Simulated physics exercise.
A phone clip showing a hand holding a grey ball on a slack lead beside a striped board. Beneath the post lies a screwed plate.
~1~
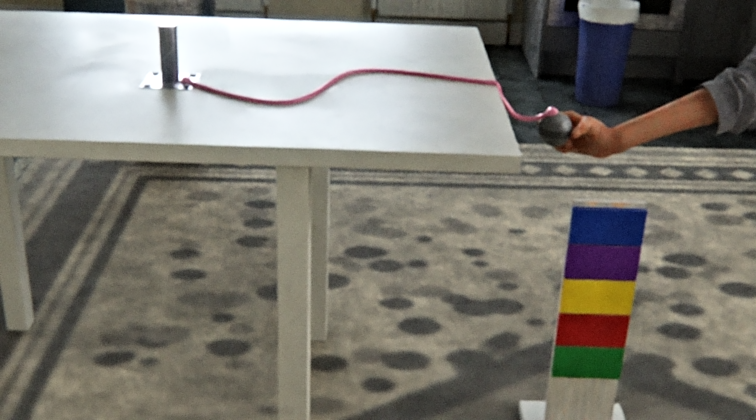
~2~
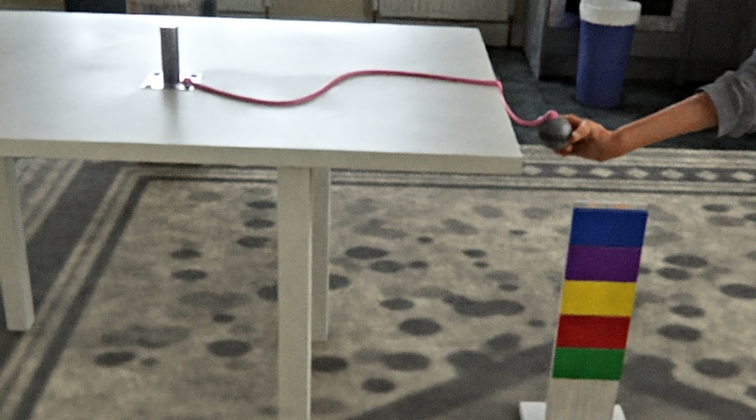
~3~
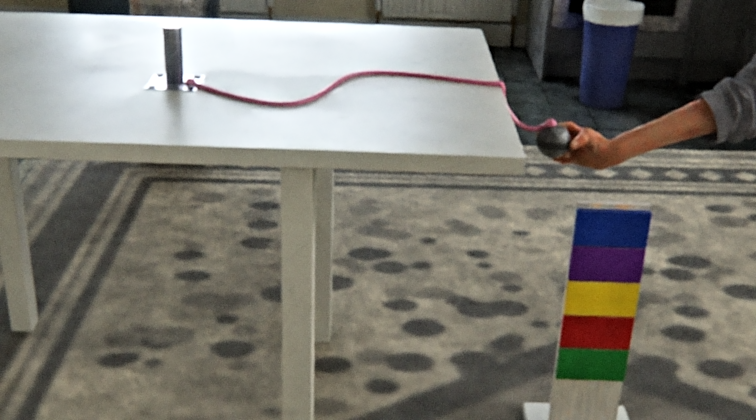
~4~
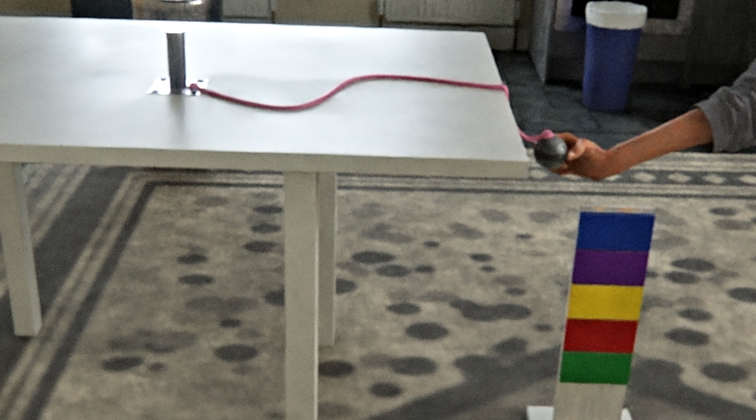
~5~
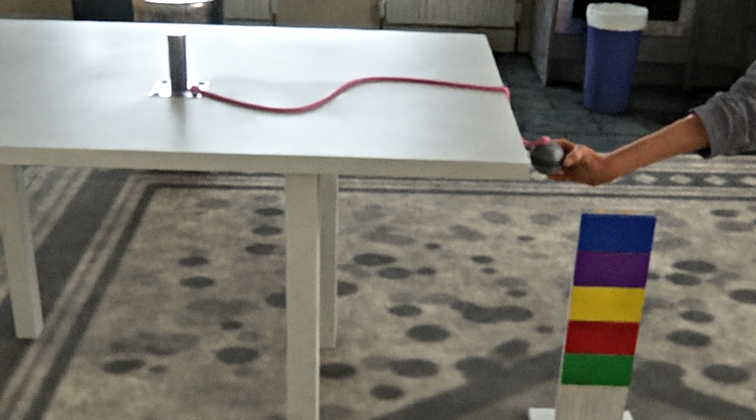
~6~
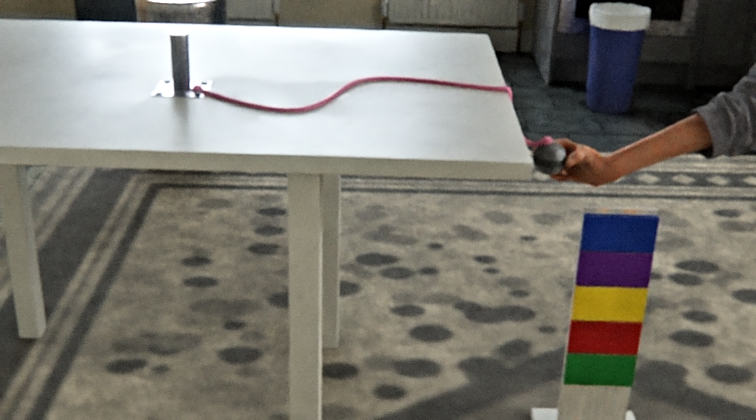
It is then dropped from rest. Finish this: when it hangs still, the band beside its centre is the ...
When it hangs still, the band beside its centre is the purple one.
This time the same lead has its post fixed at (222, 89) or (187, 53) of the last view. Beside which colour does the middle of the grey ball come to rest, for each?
First case: Yellow. Second case: Blue.
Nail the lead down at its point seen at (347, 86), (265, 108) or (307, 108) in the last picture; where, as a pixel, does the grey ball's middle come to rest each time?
First try (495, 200), second try (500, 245), third try (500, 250).
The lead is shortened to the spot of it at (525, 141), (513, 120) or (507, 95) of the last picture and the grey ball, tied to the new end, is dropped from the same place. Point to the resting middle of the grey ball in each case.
The three cuts give roughly (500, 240), (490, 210) and (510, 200) respectively.
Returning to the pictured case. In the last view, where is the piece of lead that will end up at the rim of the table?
At (431, 82), roughly.
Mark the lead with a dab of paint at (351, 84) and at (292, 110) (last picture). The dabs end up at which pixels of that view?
In that view they reach (423, 95) and (316, 92).
Soon after, ball near (468, 255); level with purple.
Then, ball near (507, 268); level with purple.
At rest, ball near (503, 270); level with purple. At purple.
